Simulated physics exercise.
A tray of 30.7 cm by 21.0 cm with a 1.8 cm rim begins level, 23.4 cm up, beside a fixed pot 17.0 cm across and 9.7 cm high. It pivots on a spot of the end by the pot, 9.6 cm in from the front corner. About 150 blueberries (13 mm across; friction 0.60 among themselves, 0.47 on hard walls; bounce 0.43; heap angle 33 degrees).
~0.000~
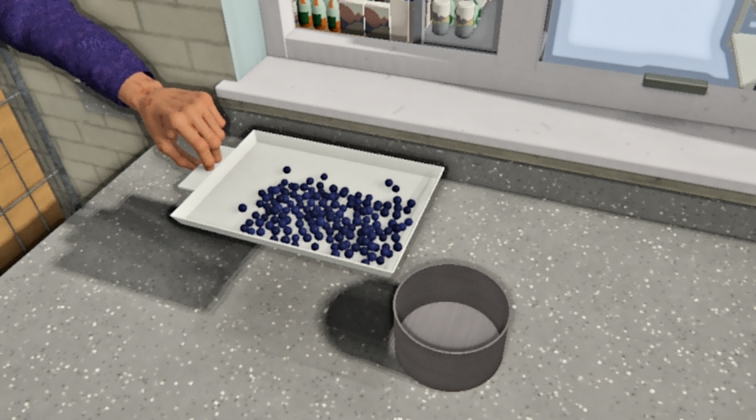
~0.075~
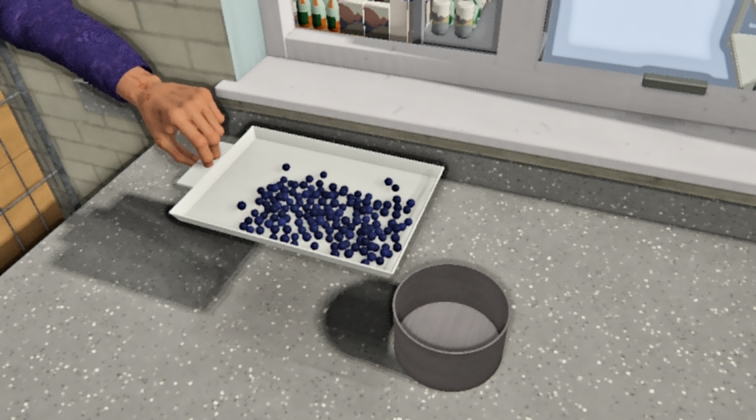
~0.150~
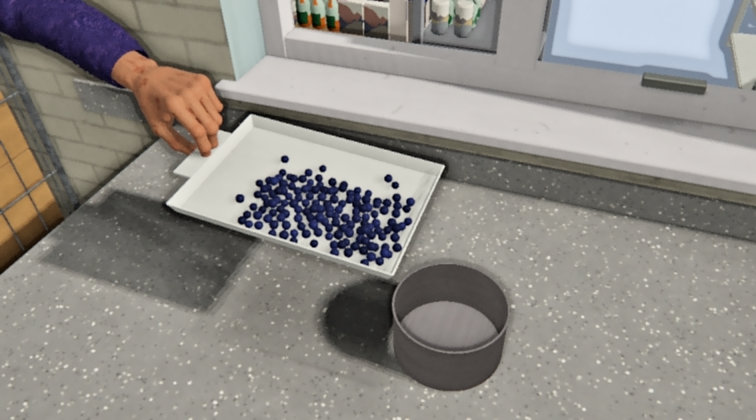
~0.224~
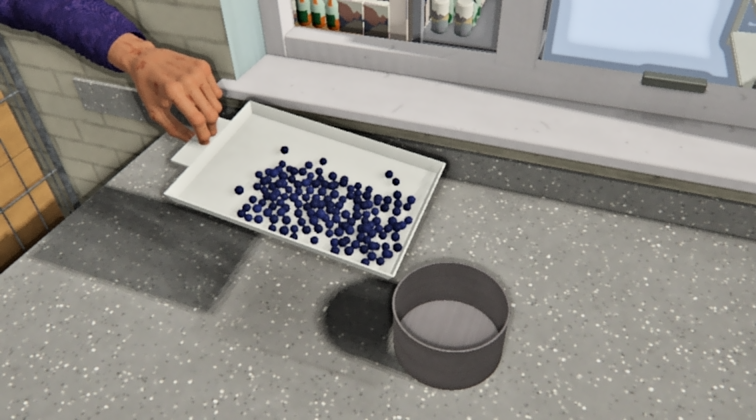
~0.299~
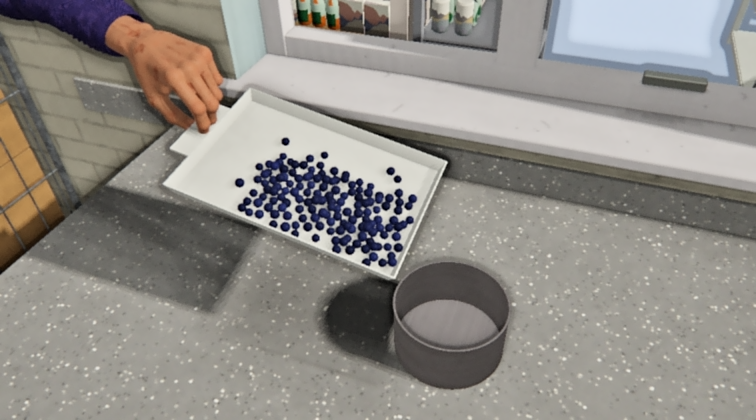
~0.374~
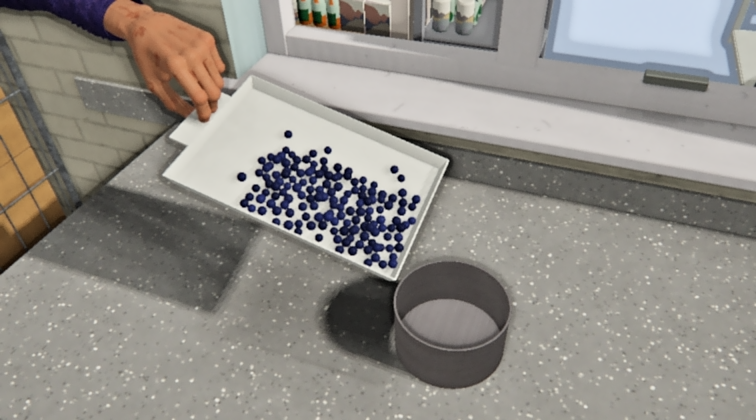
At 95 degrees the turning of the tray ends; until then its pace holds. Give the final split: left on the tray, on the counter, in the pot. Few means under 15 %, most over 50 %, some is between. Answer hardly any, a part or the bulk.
Left on the tray: Hardly any; on the counter: The bulk; in the pot: A part.
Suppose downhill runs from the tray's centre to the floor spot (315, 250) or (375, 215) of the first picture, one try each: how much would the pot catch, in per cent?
About 5 and 75 per cent.
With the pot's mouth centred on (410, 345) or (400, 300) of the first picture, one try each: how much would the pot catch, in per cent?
About 95 and 40 per cent.
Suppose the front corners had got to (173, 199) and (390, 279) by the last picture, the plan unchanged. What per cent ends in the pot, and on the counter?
Pot 5, counter 95.
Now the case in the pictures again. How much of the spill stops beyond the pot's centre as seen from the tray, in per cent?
About 60 per cent.
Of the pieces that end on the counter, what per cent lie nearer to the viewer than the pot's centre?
Some 100 per cent.
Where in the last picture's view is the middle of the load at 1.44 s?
Around (396, 259).
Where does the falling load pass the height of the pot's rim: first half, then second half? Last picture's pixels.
First near (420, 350), later near (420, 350).
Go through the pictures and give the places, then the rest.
In the first picture, tray tilt 0 degrees, front corners at (178, 213) and (389, 267); middle of the pieces at (330, 214); pot at (452, 305).
In the second picture, tray tilt 1 degrees, front corners at (177, 210) and (389, 268); middle of the pieces at (330, 213).
In the third picture, tray tilt 5 degrees, front corners at (174, 201) and (389, 269), lowest corner right front; middle of the pieces at (330, 209).
In the fourth picture, tray tilt 9 degrees, front corners at (172, 191) and (390, 270), lowest corner right front; middle of the pieces at (330, 205).
In the fifth picture, tray tilt 14 degrees, front corners at (171, 182) and (391, 271), lowest corner right front; middle of the pieces at (331, 202).
In the sixth picture, tray tilt 18 degrees, front corners at (171, 173) and (392, 273), lowest corner right front; middle of the pieces at (333, 201); pot at (452, 302). The tray's pace is about 55 degrees a second.
After 1.01 s, tilt 54 degrees; the tray holds 100 %, the pot 0 %.
After 1.44 s, tilt 78 degrees; the tray holds 70 %, the pot 0 %.
After 1.94 s, tilt 95 degrees; the tray holds 0 %, the pot 35 %.
At rest (2.6 s), tray 0 %, counter 65 %, pot 35 %.
